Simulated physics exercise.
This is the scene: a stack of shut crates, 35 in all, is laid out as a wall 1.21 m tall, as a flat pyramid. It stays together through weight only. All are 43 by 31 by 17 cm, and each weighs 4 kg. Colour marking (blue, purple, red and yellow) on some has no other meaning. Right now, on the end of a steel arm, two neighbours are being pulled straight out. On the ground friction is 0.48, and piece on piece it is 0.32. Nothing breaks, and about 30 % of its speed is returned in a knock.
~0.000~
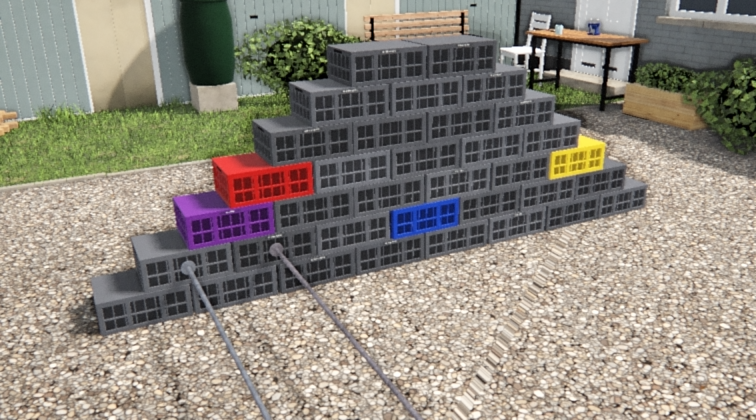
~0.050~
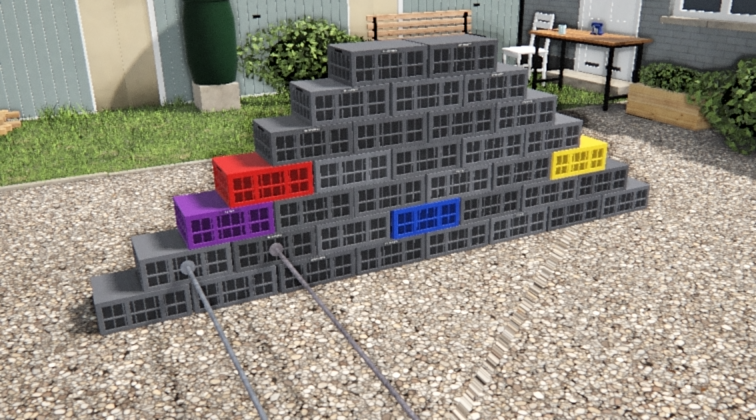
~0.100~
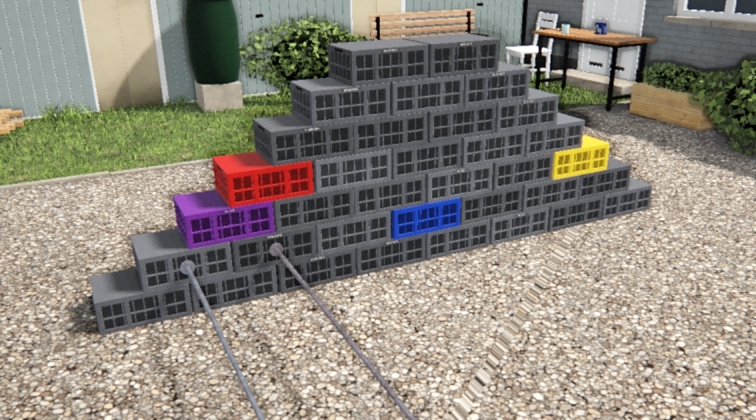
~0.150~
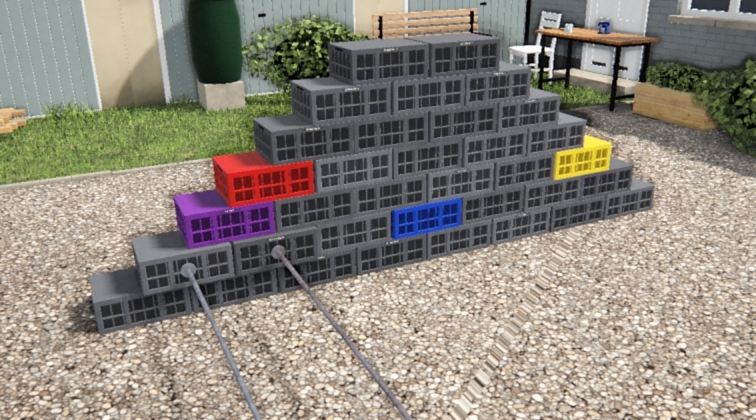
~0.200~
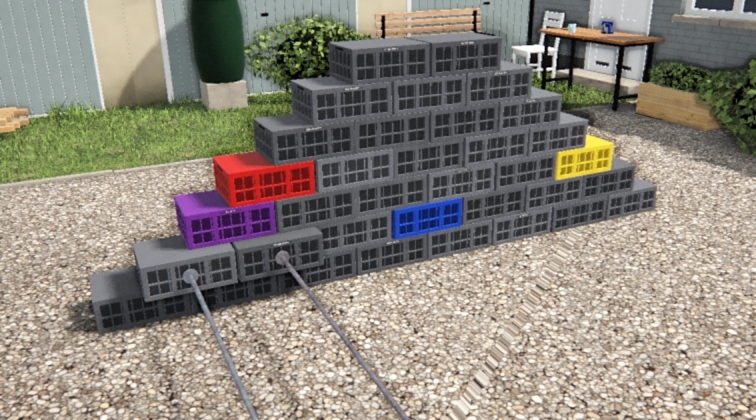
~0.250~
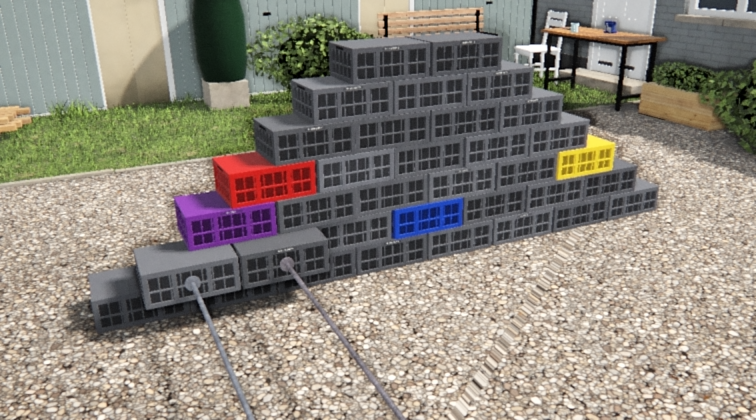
Two neighbouring grey crates sliding out from the lower left of a stepped crate wall, drawn toward the viewer by steel arms.
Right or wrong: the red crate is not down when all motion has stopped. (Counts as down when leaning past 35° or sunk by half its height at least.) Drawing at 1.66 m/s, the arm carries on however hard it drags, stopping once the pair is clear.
Right.
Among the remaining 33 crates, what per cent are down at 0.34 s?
0 %.
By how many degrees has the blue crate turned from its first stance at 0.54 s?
About 0 degrees.
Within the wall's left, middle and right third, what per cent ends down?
Going left to right, I get 10, 0 and 0 percent.
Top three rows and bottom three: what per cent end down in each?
0% and 10%.
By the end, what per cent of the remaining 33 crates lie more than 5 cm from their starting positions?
10 percent.
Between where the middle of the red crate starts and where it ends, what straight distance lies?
It ends around 10 cm from its start.
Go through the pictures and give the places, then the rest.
In the first picture (we follow the side turned to the camera; the camera moves round a little), pulled crate (253, 247) not yet moving; red crate (272, 185); blue crate (427, 218); purple crate (231, 226); no other piece has moved.
The second picture shows pulled crate (252, 247) not yet moving; red crate (272, 185).
The third picture shows pulled crate (252, 247) 3 mm out; red crate (272, 184).
The fourth picture shows pulled crate (254, 249) 41 mm out; red crate (272, 184).
The fifth picture shows pulled crate (258, 255) 12 cm out; red crate (273, 184) displaced 16 mm; purple crate (232, 225) displaced 21 mm; 3 stirred so far.
The sixth picture shows pulled crate (262, 261) 20 cm out; red crate (274, 185) displaced 33 mm; purple crate (233, 227) displaced 45 mm; yellow crate (587, 161); 4 stirred so far.
Around 0.34 s, none of the 33 other crates down, 6 disturbed; red crate displaced 7 cm; purple crate displaced 11 cm.
Around 0.54 s, 1 of the 33 other crates down; red crate displaced 12 cm; purple crate tipped 36°, 10 cm lower.
Finally (1.3 s), 1 of the 33 other crates down; red crate displaced 12 cm; purple crate 35 cm lower; blue crate unmoved. Seen by the last camera, middles, red crate near (267, 181), purple crate near (246, 307).
